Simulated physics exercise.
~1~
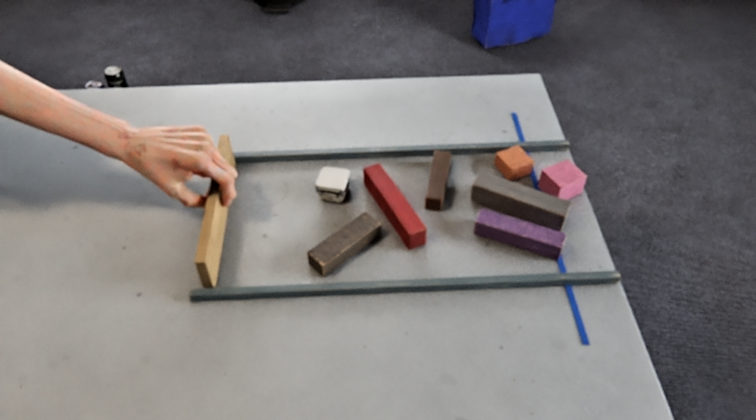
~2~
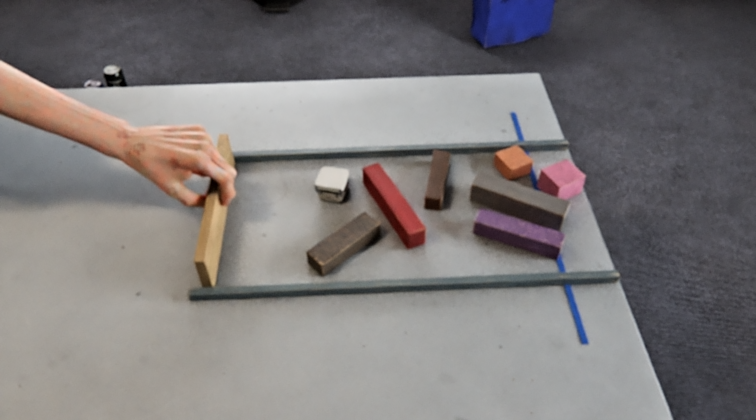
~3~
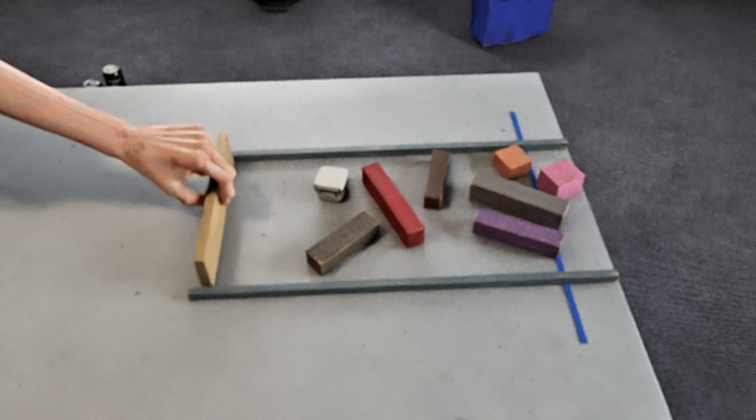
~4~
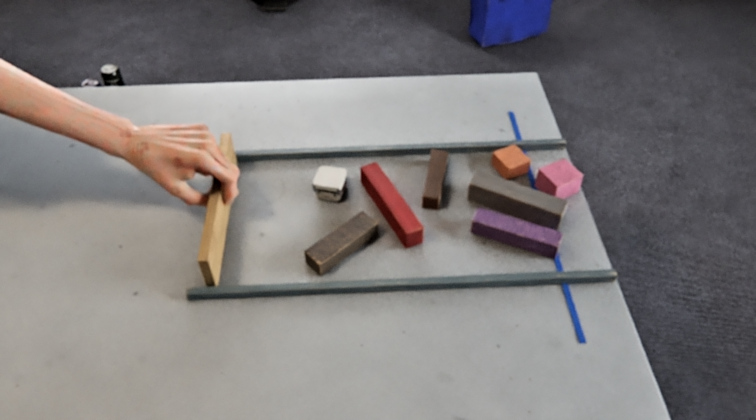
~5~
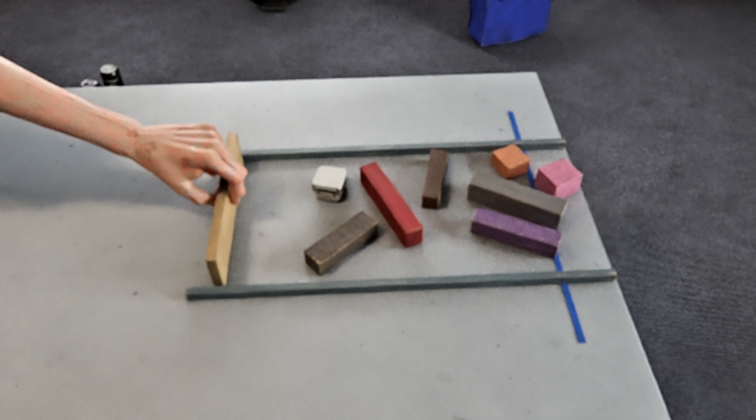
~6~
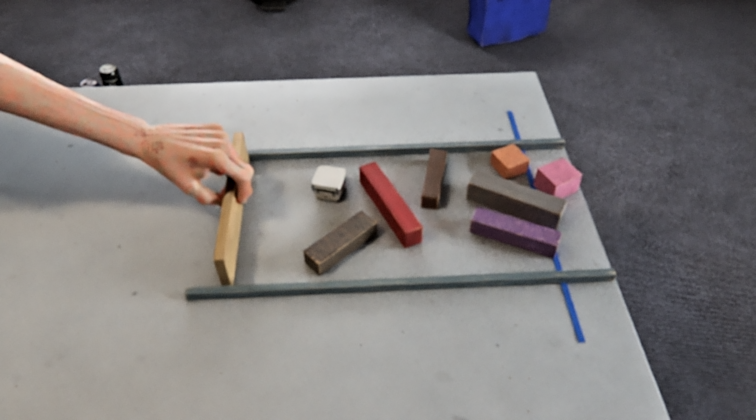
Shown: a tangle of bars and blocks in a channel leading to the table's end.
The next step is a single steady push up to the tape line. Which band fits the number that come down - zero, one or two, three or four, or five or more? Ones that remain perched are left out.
Most likely, upwards of four will tumble down.
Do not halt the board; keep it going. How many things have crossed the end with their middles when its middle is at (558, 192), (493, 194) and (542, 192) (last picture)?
Respectively, 6, 1 and 5.
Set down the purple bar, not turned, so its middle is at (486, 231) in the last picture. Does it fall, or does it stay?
It topples off.
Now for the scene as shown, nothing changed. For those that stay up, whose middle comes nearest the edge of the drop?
Red stick.
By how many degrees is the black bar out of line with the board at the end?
Some 0 degrees.
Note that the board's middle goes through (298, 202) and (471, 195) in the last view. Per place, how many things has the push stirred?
First position 0; second position 8.
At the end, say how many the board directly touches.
Number: 2.
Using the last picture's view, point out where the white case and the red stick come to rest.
For the white case it's (545, 171), and for the red stick it's (575, 191).
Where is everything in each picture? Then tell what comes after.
The first picture shows pink block (562, 182); orange block (514, 163); grey bar (520, 201); board (218, 207); tape (544, 209).
The second picture shows orange block (513, 163); black bar (344, 243).
The third picture shows grey bar (518, 200); white case (332, 184).
The fourth picture shows pink block (559, 180); board (219, 205).
The fifth picture shows orange block (510, 162); brown bar (435, 178).
The sixth picture shows pink block (557, 180); orange block (510, 161); grey bar (515, 200); board (233, 205); tape (540, 207).
Soon after, none off yet; pink block at rest near (557, 180); orange block at rest near (510, 161); grey bar at rest near (515, 200).
After that, none off yet; pink block at rest near (559, 179); orange block moving near (520, 162); grey bar displaced a little near (555, 203).
In the end, the number that fall off is five or more; gone, brown bar, purple bar, grey bar, orange block and pink block.
